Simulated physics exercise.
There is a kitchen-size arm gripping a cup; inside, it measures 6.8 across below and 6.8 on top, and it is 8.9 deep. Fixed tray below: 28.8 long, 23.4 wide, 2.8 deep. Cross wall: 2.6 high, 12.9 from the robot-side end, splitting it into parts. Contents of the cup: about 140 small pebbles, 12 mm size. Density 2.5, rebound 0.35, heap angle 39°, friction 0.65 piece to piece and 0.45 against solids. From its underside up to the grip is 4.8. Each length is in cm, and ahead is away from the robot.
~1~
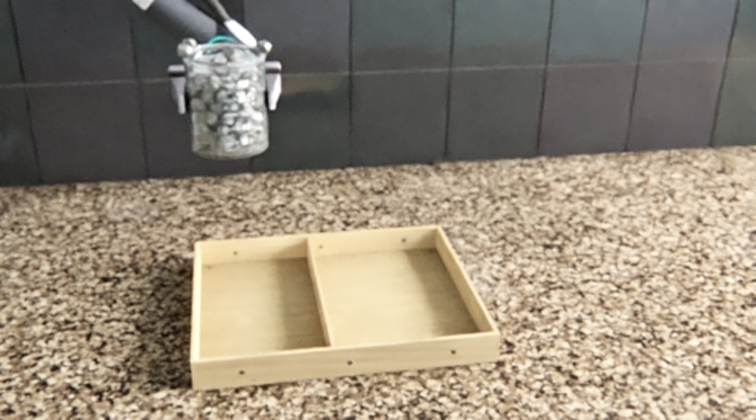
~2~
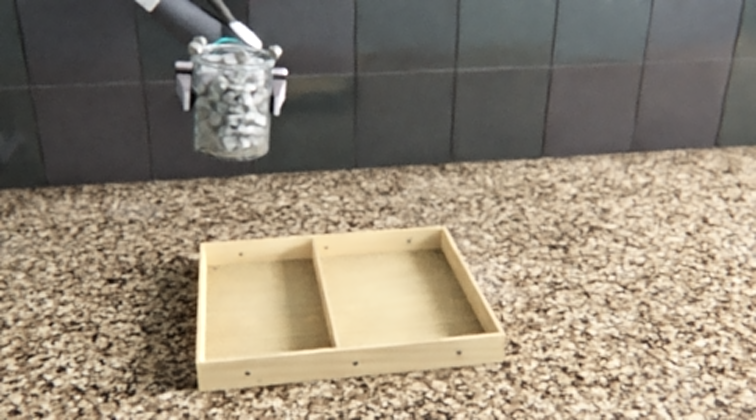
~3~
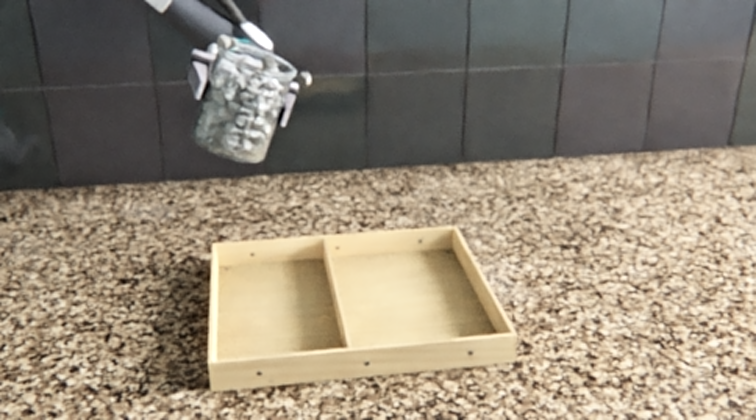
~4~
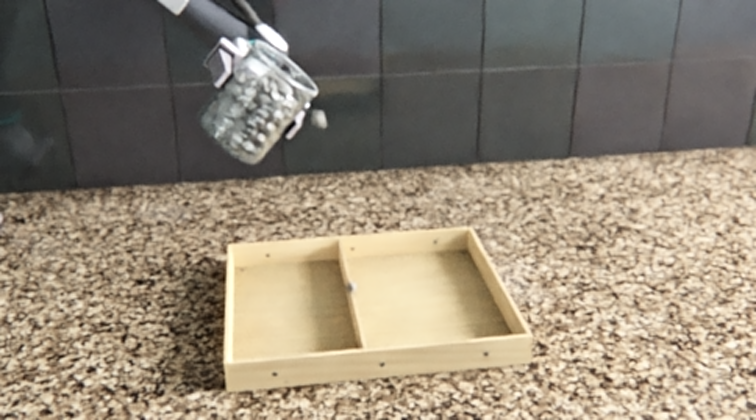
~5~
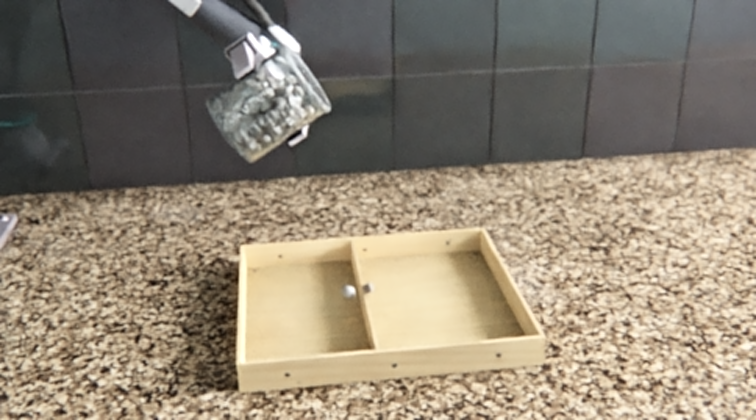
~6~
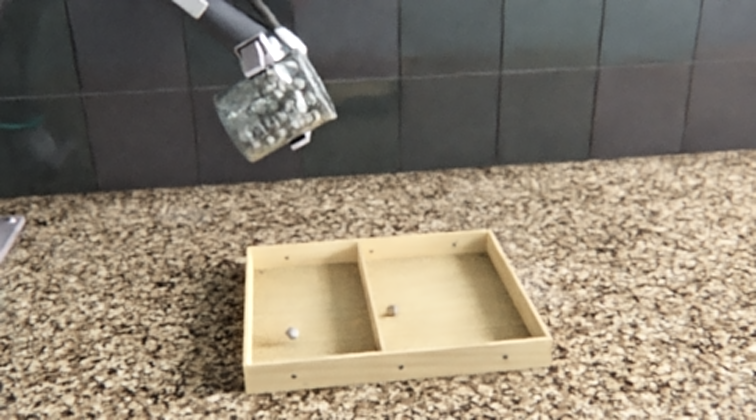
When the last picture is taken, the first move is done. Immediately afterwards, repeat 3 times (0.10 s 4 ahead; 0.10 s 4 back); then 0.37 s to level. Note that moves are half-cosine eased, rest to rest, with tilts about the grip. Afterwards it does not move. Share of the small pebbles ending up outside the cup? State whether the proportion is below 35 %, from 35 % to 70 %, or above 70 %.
The proportion is below 35 %.
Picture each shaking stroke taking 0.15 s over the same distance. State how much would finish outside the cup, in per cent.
It would be some 5 %.
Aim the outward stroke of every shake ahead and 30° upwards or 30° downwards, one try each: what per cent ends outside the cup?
First try about 55 %, second try about 15 %.
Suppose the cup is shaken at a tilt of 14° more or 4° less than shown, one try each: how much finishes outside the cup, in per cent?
It would be around 60 and 25 per cent.
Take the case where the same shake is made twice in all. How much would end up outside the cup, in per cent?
It would be near 25 per cent.
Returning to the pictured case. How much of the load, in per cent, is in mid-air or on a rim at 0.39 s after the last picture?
It amounts to roughly 9 in a hundred.
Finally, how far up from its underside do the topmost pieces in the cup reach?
Height at rest: About 8.5 centimetres.
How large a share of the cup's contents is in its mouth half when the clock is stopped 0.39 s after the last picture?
Share in the mouth half: About 45 %.
Then, 0.39 s on, tilted 63° forward, highest piece 27 above the table; 114 in the cup, 13 in the far-side part, 2 in the robot-side part, 12 in flight or on a rim.
Then, 0.78 s on, tilted 34° forward, highest piece 26 above the table; 102 in the cup, 30 in the far-side part, 5 in the robot-side part, 1 on the table or floor, 3 in flight or on a rim.
Then, 1.17 s on, level, highest piece 28 above the table; 102 in the cup, 31 in the far-side part, 7 in the robot-side part, 1 on the table or floor.
Then, 2.22 s on, level, highest piece 28 above the table; 102 in the cup, 31 in the far-side part, 7 in the robot-side part, 1 on the table or floor.
In the end, 102 in the cup, 31 in the far-side part, 7 in the robot-side part, 1 on the table or floor. That is 28 % outside the cup.
